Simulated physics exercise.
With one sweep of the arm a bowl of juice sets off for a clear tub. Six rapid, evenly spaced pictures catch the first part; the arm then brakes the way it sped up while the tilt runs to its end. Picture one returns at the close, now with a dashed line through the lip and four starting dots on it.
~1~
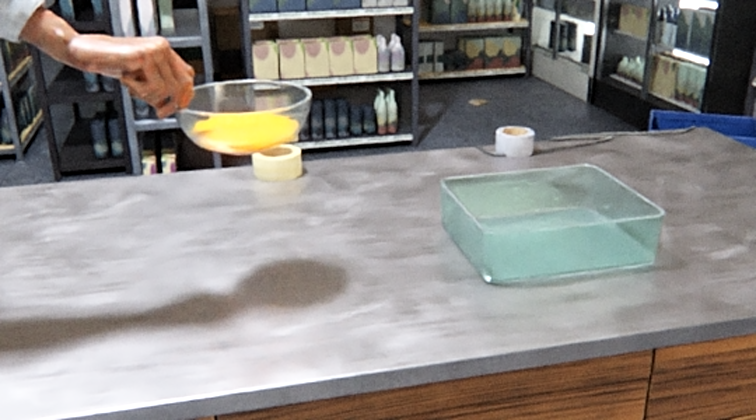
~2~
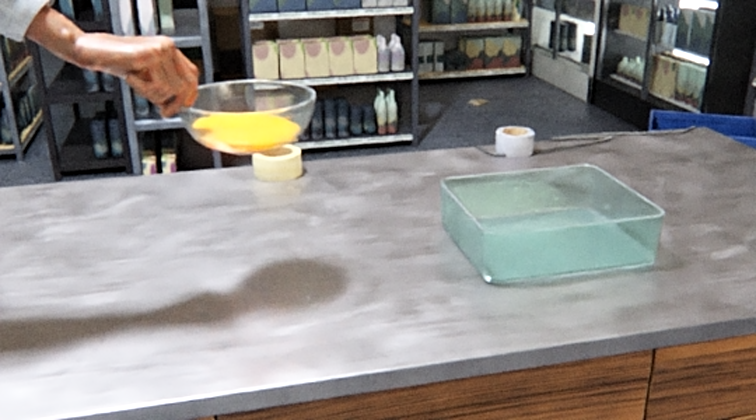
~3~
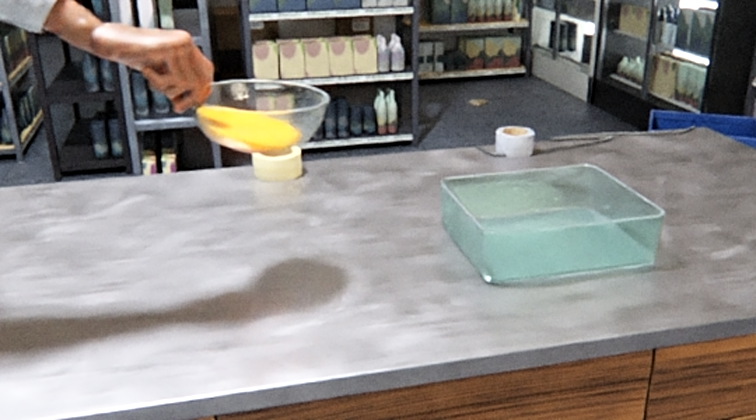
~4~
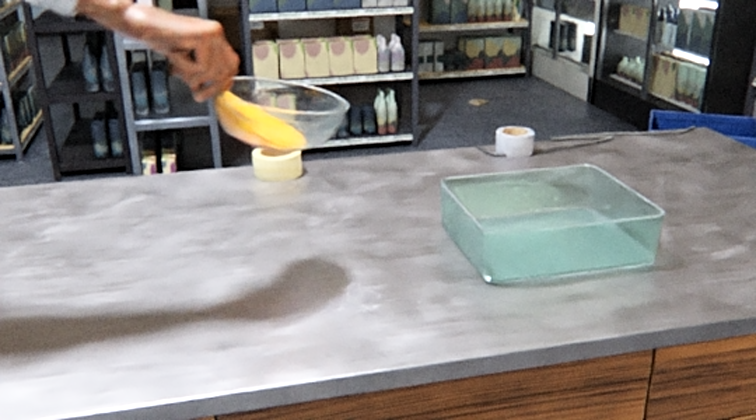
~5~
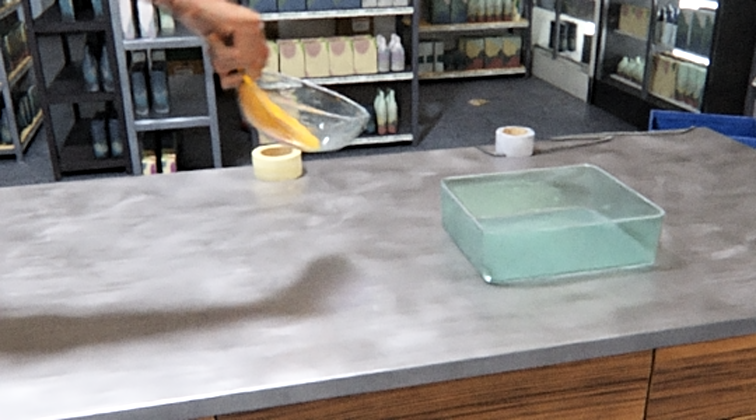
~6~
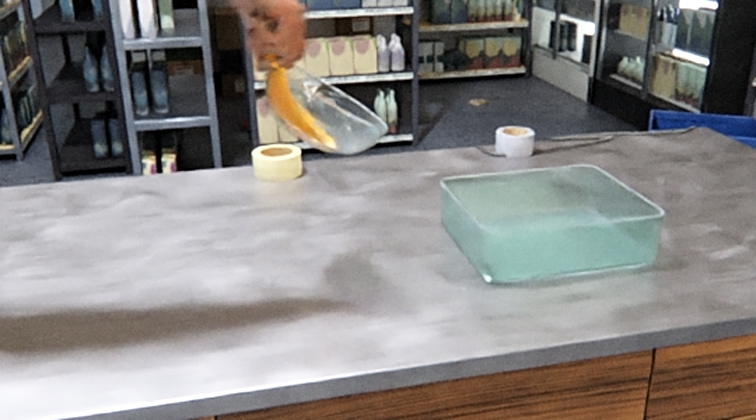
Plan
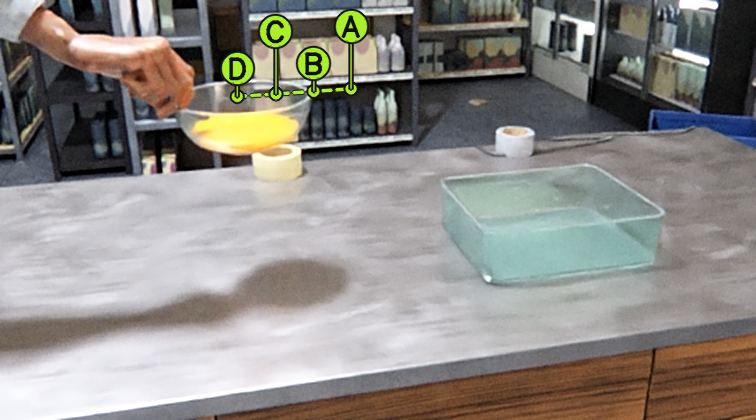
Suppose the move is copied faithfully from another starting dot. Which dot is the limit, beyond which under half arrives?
Go for A.
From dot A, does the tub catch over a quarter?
Yes.
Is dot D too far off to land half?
Yes, that goes wrong.
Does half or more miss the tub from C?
Yes, that goes wrong.
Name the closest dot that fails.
The answer is B.
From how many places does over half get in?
One.
On the marked copy, A at (351, 88); B at (313, 91); C at (275, 93); D at (237, 96).
For dot A, about 68 % lands in the tub, 18 % falls short and 14 % goes beside or beyond.
For dot B, about 31 % lands in the tub, 63 % falls short and 6 % goes beside or beyond.
For dot C, about 9 % lands in the tub, 87 % falls short and 4 % goes beside or beyond.
For dot D, about 0 % lands in the tub, 99 % falls short.
